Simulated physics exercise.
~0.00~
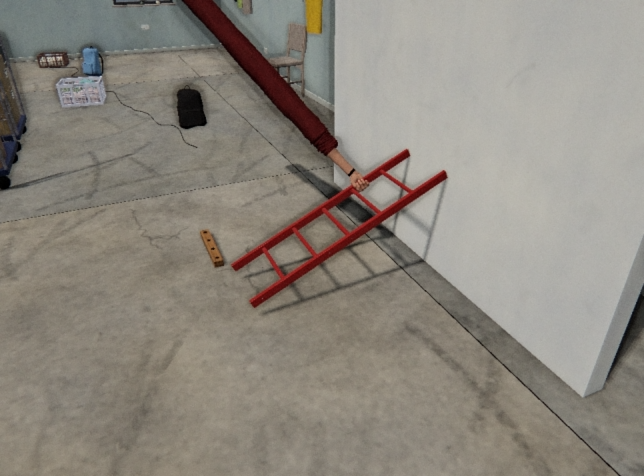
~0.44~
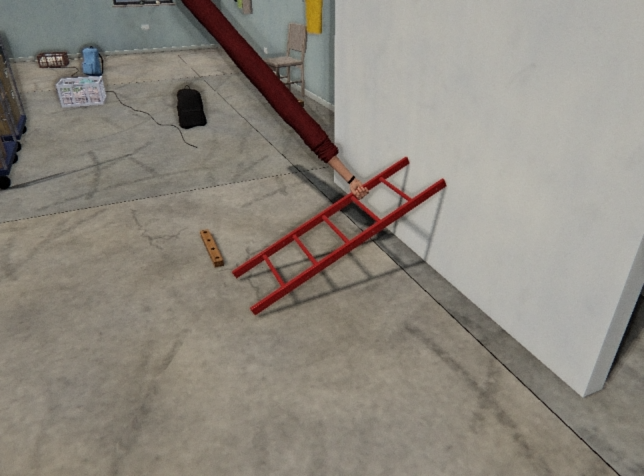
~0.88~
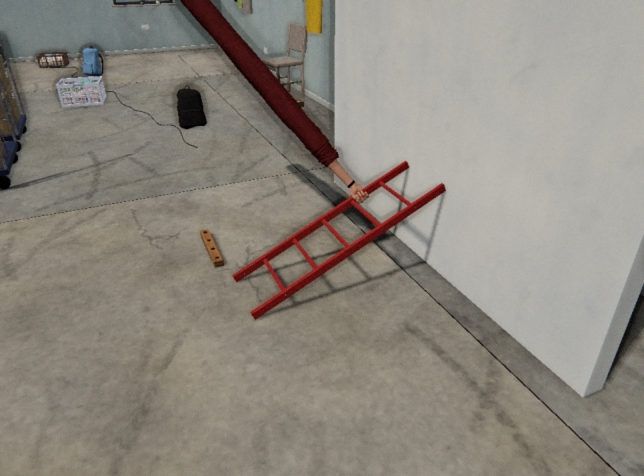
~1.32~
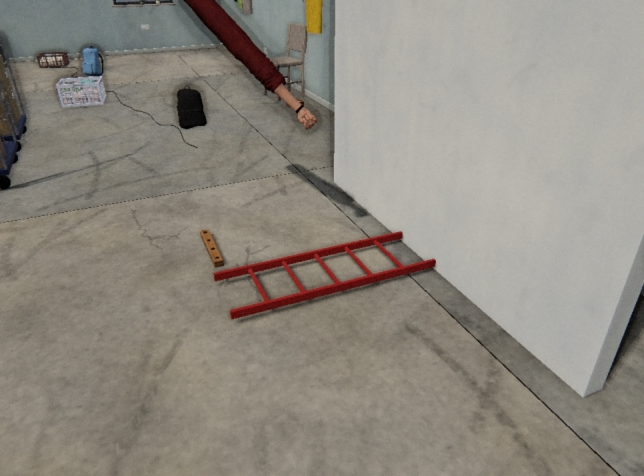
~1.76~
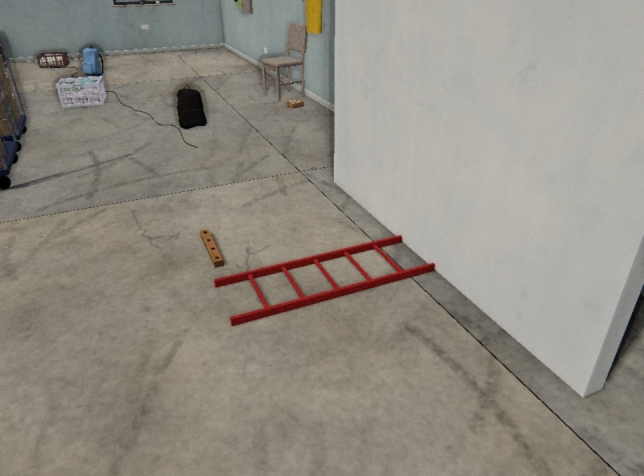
A red ladder-like rack held against a white wall slides down flat once the hand lets go.
